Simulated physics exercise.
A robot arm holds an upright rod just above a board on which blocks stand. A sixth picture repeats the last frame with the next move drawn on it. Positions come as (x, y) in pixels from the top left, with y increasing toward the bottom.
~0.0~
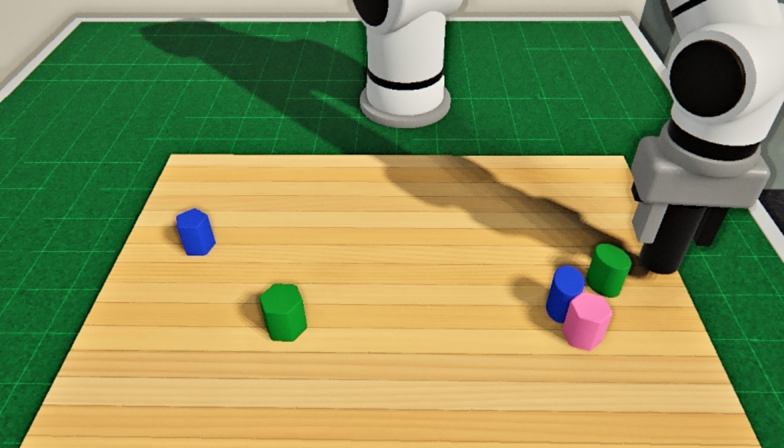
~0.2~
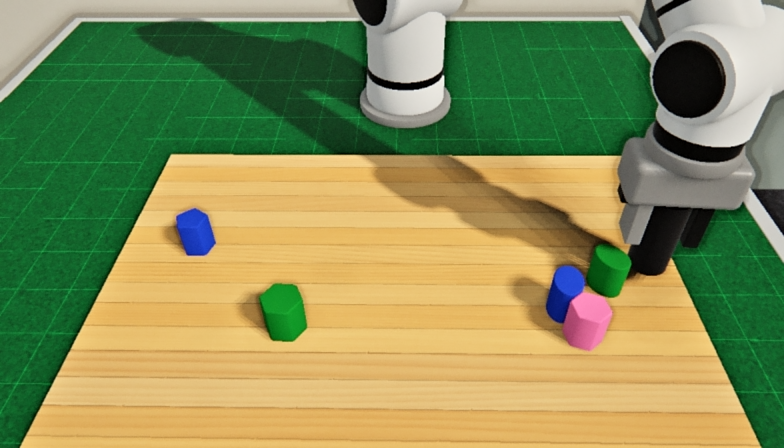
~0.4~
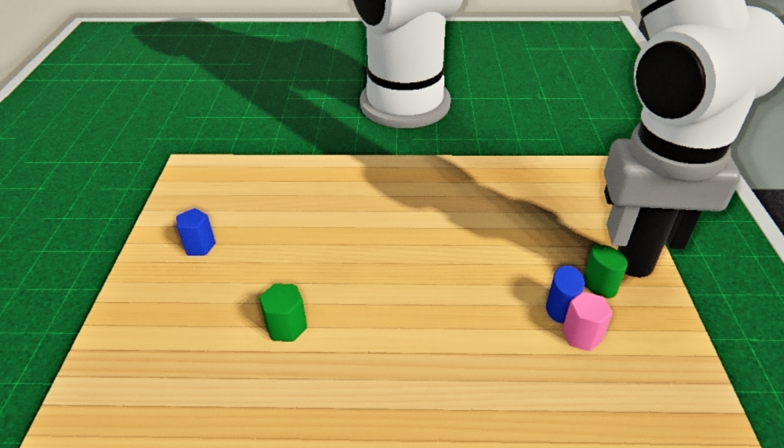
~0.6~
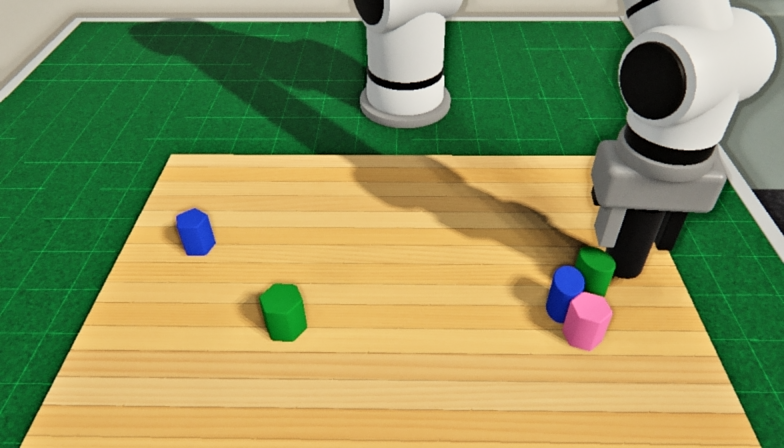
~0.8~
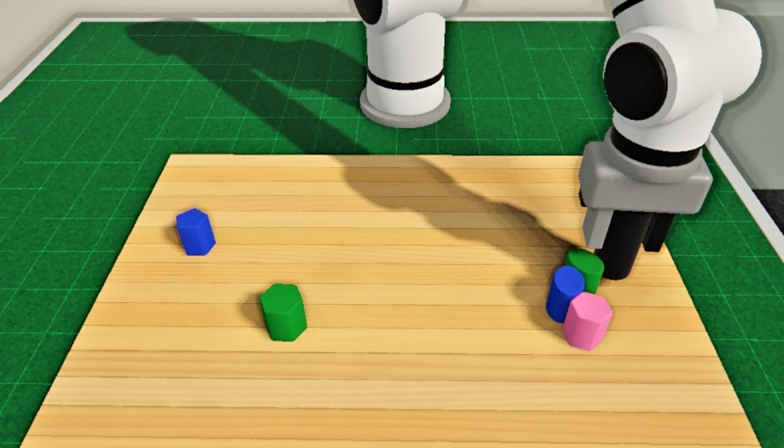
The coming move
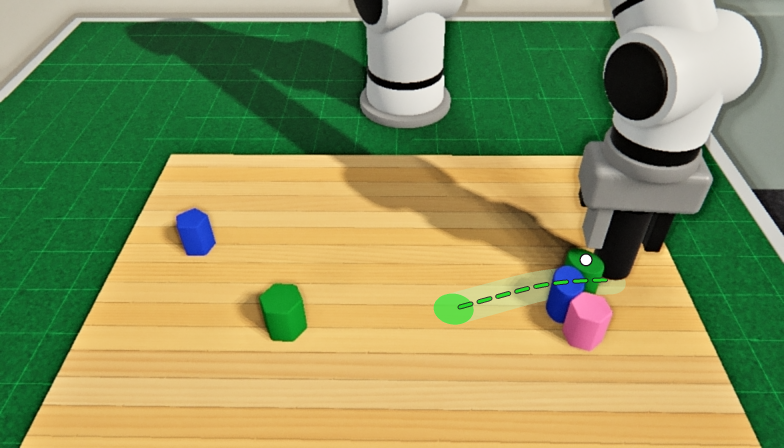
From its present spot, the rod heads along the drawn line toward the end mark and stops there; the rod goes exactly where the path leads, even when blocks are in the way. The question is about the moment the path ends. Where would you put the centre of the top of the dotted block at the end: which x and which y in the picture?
It will end up at (427, 298).
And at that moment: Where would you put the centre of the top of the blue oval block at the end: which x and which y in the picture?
If I read the scene right, the answer is (547, 291).
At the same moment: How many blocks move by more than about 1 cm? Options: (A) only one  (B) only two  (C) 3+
B - only two.
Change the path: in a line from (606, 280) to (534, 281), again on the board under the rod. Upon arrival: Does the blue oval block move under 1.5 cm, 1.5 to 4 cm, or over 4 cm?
The distance will be 1.5 to 4 cm.
The drawn path runs from (606, 280) through (554, 283) and (504, 295) to (454, 309); the dot is on the green oval block.
On the path given first. One third of the way, rod (555, 271); blue oval block (548, 291), turned 95° anticlockwise; green oval block (530, 266), turned 15° anticlockwise.
Two thirds of the way, rod (505, 282); blue oval block (547, 291), turned 95° anticlockwise; green oval block (479, 280), turned 25° anticlockwise.
At the end, rod (455, 296); blue oval block (547, 291), turned 95° anticlockwise; green oval block (427, 298), turned 35° anticlockwise; pink six-sided block not moved.
